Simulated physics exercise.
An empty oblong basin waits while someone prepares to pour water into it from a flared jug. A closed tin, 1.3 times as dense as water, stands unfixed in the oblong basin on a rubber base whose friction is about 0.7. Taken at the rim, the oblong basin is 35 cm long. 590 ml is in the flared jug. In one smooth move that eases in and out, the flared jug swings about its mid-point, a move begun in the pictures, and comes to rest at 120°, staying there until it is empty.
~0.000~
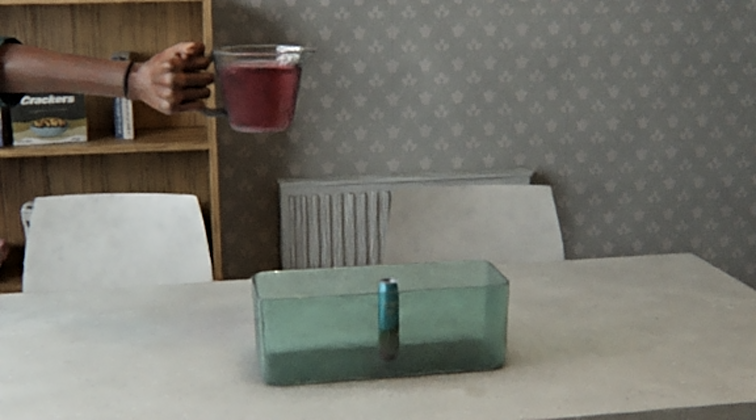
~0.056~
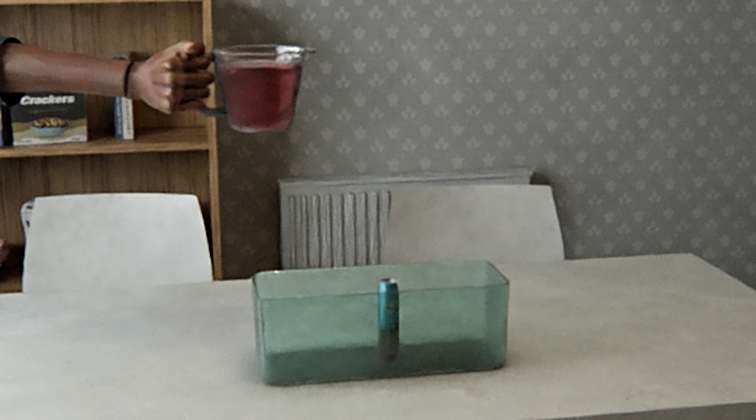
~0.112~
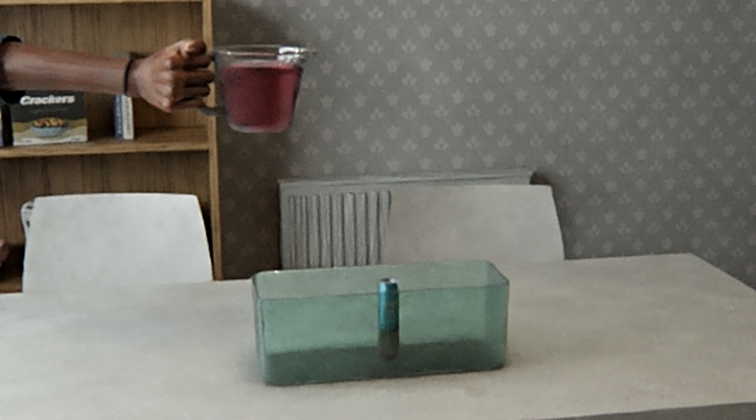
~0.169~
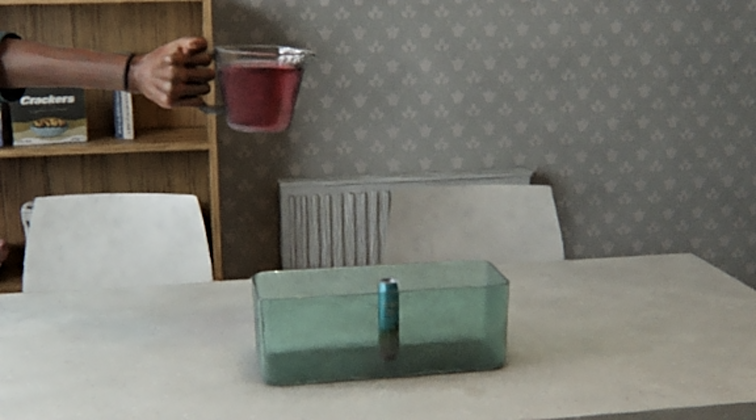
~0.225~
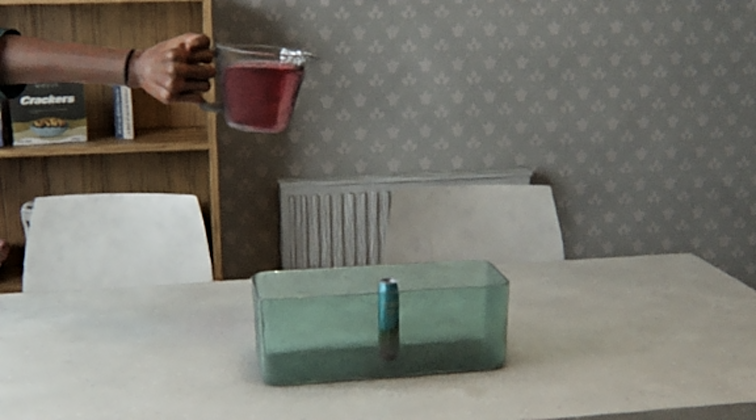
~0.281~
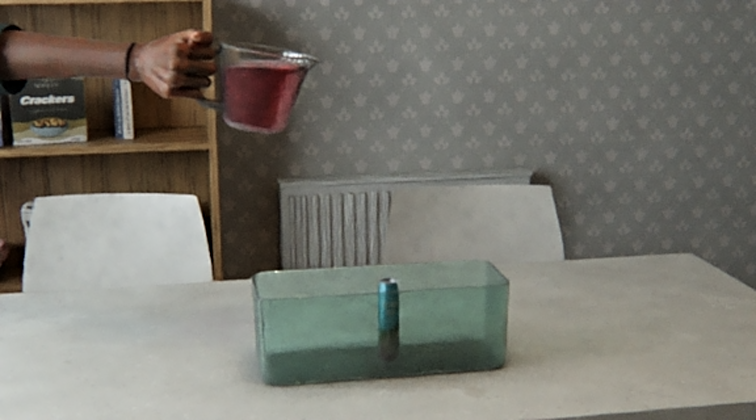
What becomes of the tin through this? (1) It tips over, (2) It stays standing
Option 1: It tips over.
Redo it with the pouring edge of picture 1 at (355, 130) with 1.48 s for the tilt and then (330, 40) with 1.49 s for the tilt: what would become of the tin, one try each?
In the first try it remains standing; in the second it remains standing.
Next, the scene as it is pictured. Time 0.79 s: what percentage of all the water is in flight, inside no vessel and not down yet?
About 30 per cent.
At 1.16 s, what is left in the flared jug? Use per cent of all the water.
I reckon near 5 per cent still sits there.
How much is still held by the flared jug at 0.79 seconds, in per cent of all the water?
I'd estimate some 66 % remains.
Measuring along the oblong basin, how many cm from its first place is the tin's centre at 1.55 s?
About 10 cm.
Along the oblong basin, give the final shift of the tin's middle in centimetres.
Some 9.5 cm.
By 0.79 s the tilt is 66° and 65 per cent is still to pour; the tin stands where it began.
By 1.16 s the tilt is 107° and 5 per cent is still to pour; the tin stands 1 cm from where it began.
By 1.55 s the tilt is 120° and 0 per cent is still to pour; the tin lies on its side.
By 1.98 s the tilt is 120° and 0 per cent is still to pour; the tin lies on its side.
At rest the tin lies on its side.
